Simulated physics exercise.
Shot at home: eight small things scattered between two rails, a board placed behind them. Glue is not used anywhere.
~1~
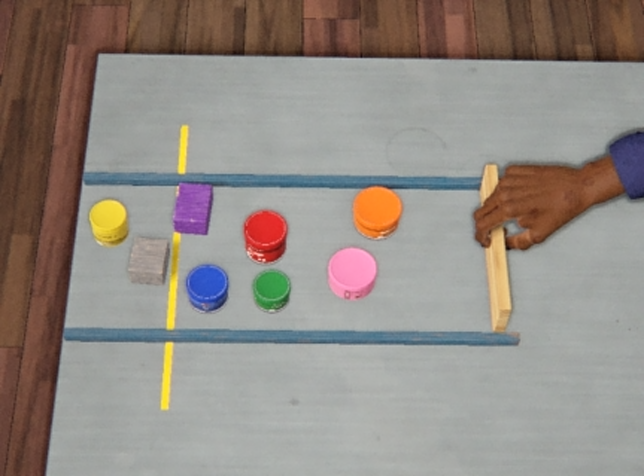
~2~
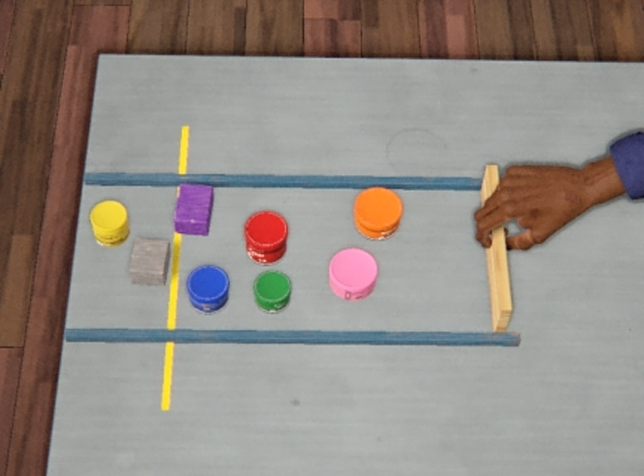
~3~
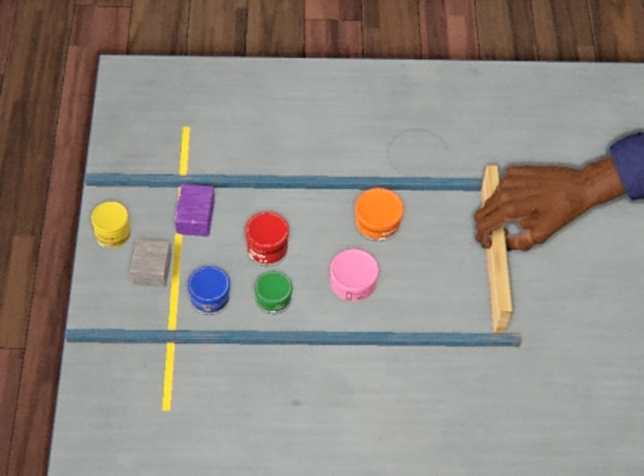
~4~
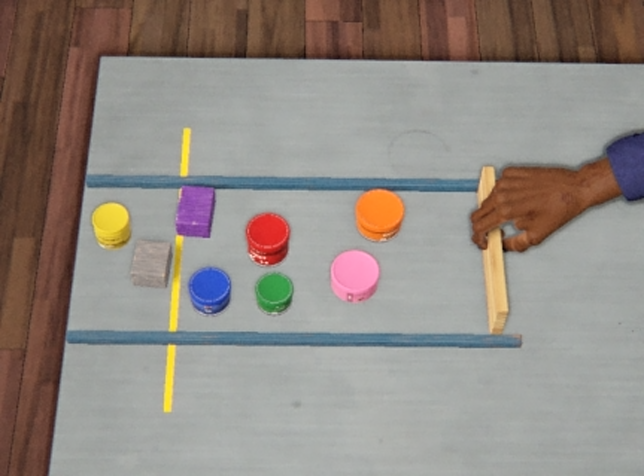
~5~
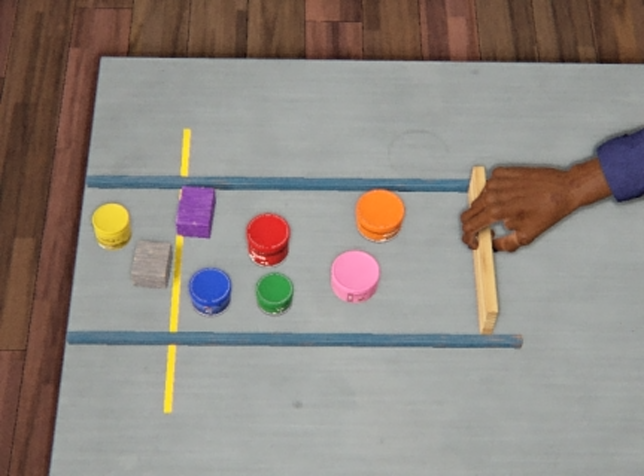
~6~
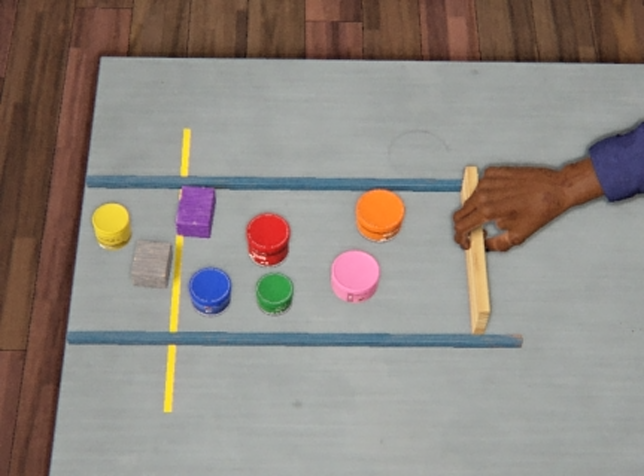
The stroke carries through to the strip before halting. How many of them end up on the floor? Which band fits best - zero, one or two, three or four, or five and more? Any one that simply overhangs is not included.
The band that fits is zero.
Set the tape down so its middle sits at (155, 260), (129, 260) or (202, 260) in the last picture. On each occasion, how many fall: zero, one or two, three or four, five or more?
Tape one gives zero, tape two gives either three or four, and tape three gives none.
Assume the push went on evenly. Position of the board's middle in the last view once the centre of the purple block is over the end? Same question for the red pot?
Around (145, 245) first and around (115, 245) second.
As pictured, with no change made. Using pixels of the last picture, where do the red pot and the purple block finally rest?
The first ends close to (137, 240), the second close to (118, 201).
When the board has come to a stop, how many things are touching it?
It touches 3.
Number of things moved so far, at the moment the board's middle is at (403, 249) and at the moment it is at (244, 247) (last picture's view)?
The first count is 1, and then it's 6.
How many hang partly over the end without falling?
Things overhanging at the end: 0.
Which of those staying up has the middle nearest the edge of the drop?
That would be the yellow tub.
Soon after, none off yet; yellow tub at rest near (113, 227); grey block at rest near (152, 265); purple block at rest near (196, 212).
After that, none off yet; yellow tub at rest near (113, 227); grey block moving near (147, 267); purple block displaced about its own width near (170, 205).
In the end, the number that fall off is zero.
